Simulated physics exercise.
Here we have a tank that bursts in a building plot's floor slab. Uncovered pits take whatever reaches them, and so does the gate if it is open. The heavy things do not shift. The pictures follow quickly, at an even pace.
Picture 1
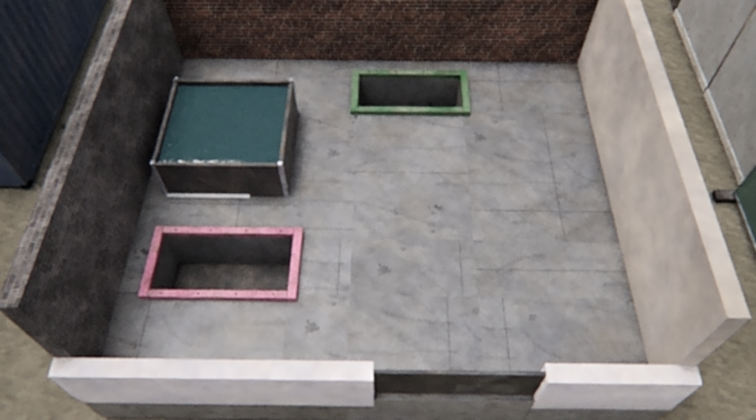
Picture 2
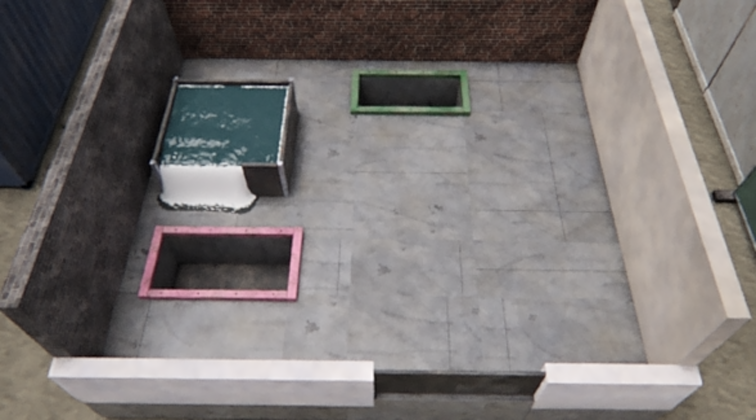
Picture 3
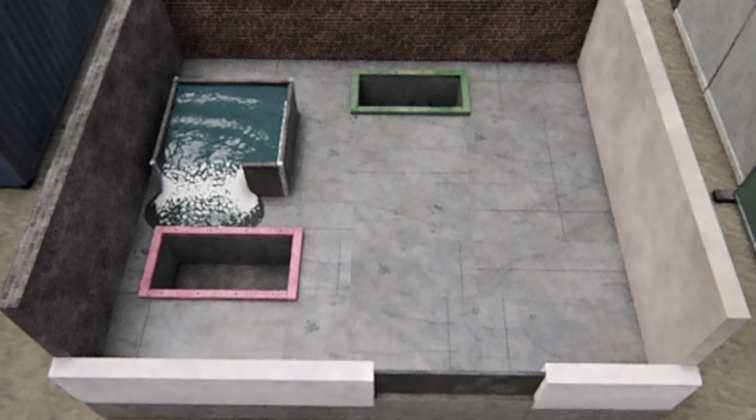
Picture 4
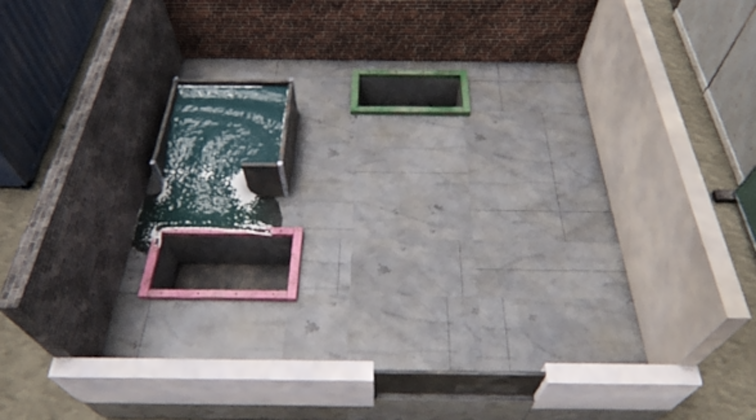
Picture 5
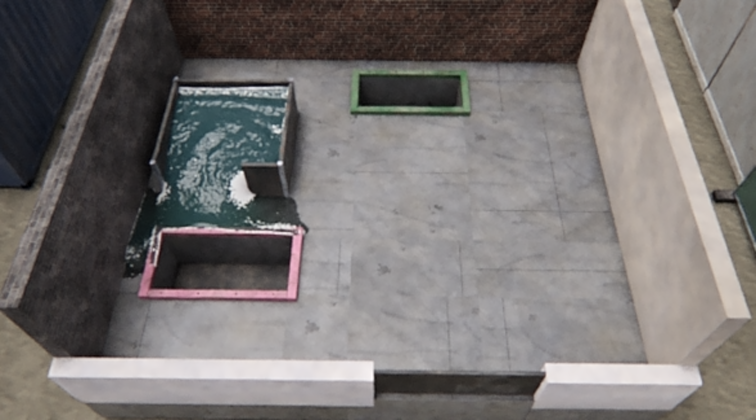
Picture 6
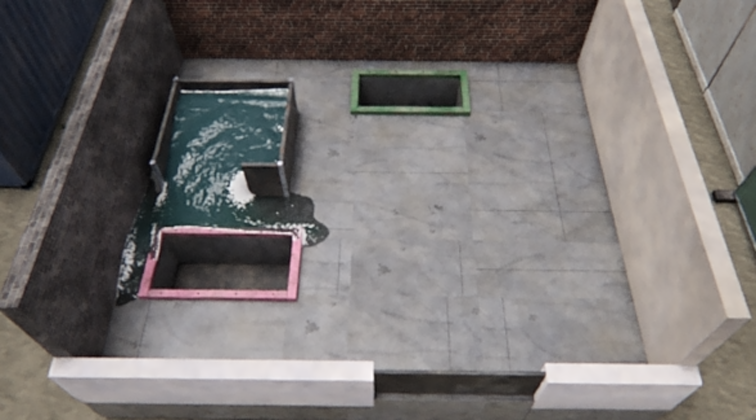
A walled building plot with a grey concrete floor slab is seen from above at an angle, the view staying still. A dark tank of green water stands at the left, with a pink-rimmed opening in front of it and a green-rimmed one near the brick back wall. The tank's front bursts and foaming water pours out, spreading to the pink rim, then along its left and right sides.
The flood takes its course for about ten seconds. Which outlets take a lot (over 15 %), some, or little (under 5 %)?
The gate takes not even 5 %; the pink pit takes above 15 %; the green pit takes not even 5 %.
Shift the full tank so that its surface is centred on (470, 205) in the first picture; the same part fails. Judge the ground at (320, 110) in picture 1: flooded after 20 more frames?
At that place: Clear.
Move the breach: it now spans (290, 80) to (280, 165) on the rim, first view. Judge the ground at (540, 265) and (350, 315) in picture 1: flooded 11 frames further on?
In turn: Covered, free of water.
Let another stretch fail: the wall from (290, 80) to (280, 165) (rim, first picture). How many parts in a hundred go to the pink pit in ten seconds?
Parts in a hundred: Pink 0.
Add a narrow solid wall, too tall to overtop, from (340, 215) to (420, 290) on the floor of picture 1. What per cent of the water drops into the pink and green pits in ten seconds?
In per cent: Pink 50, green 0.
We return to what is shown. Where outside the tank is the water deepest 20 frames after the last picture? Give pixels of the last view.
Around (207, 229).
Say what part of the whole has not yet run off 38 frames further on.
Roughly 54 per cent.
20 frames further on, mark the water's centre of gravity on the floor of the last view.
Around (235, 205).
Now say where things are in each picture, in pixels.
The first frame shows the tank at (226, 124) is whole and still.
In the second frame, water pours out at (206, 182) and has run to (163, 203).
In the third frame, the front is at (152, 219), out from the gap at (207, 184).
In the fourth frame, the front is at (135, 238), out from the gap at (207, 186).
In the fifth frame, water pours out at (207, 186) and has run to (126, 269).
In the sixth frame, the front is at (118, 299), out from the gap at (207, 185).
A moment on, water covers 10 % of the floor; the gate 0 %, the pink pit 22 %, the green pit 0 %.
Next, water covers 15 % of the floor; the gate 0 %, the pink pit 34 %, the green pit 0 %.
Then, water covers 35 % of the floor; the gate 0 %, the pink pit 41 %, the green pit 0 %.
Later, water covers 70 % of the floor; the gate 0 %, the pink pit 45 %, the green pit 0 %.
In the end, water covers 75 % of the floor; the gate 0 %, the pink pit 45 %, the green pit 0 %.
